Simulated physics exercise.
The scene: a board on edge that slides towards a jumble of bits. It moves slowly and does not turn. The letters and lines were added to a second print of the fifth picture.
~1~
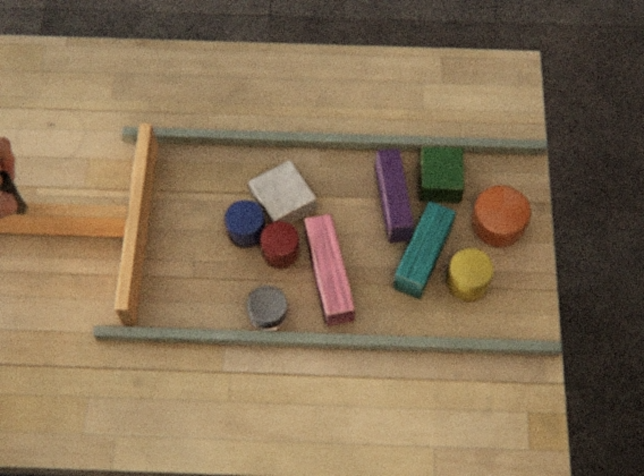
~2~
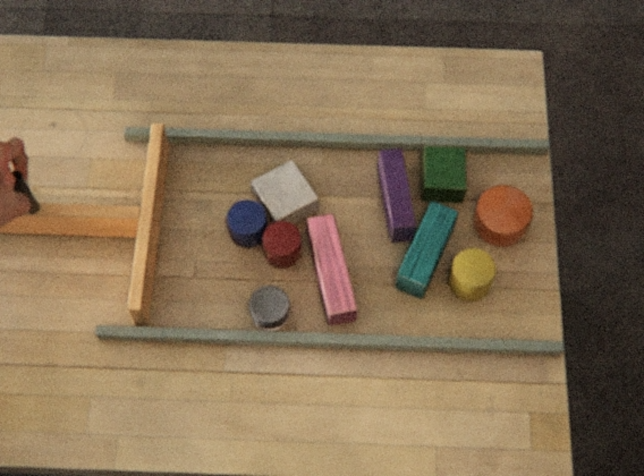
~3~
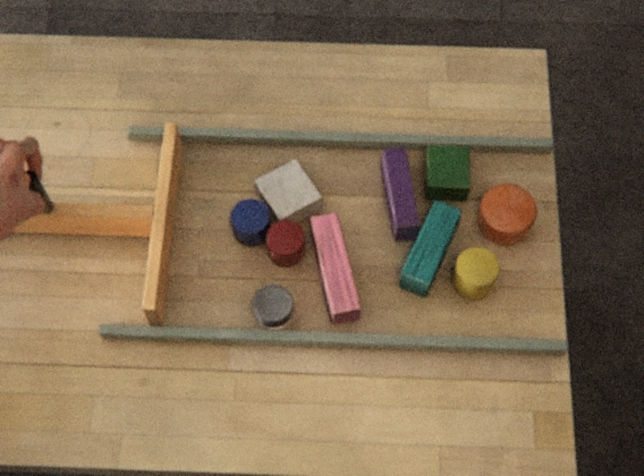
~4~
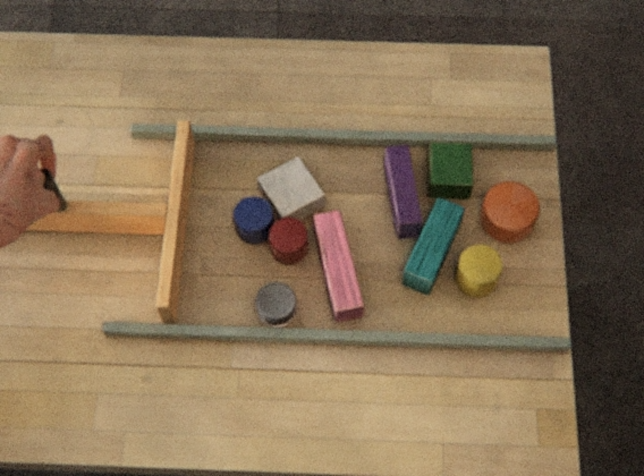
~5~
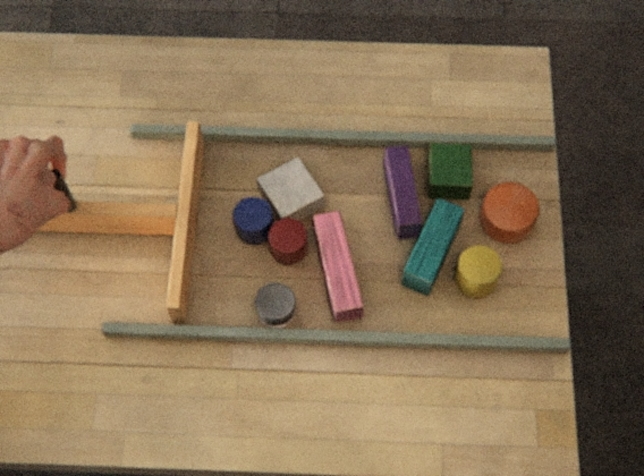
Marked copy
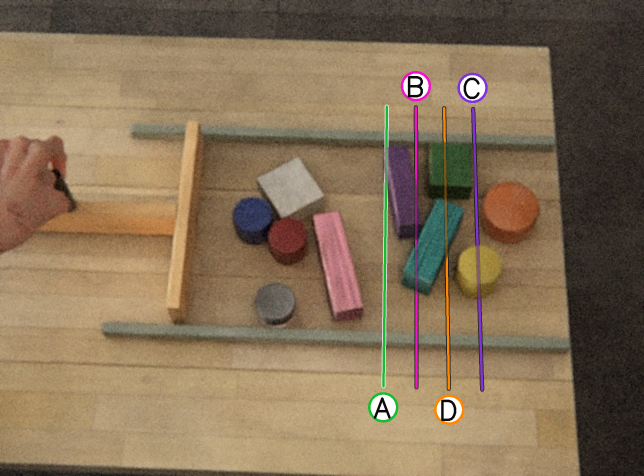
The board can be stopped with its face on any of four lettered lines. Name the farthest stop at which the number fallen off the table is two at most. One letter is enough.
Stop at D.
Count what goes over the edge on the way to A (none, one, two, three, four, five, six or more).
By then, none.
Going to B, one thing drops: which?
The orange tin goes over.
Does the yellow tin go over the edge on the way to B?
By then, no.
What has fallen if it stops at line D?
It is the orange tin.
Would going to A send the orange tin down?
No.
On the marked copy, A at (385, 237); B at (416, 238); C at (477, 240); D at (446, 239).
With D. Early on, board (277, 213); grey tin (300, 307); white block (317, 189).
Further on, board (373, 216); orange tin (530, 207); yellow tin (505, 281).
At the end, board (445, 219); orange tin over the edge; yellow tin (570, 303); one fallen.
As for the rest, A is within the limit but short; B is within the limit but short; C drops four.
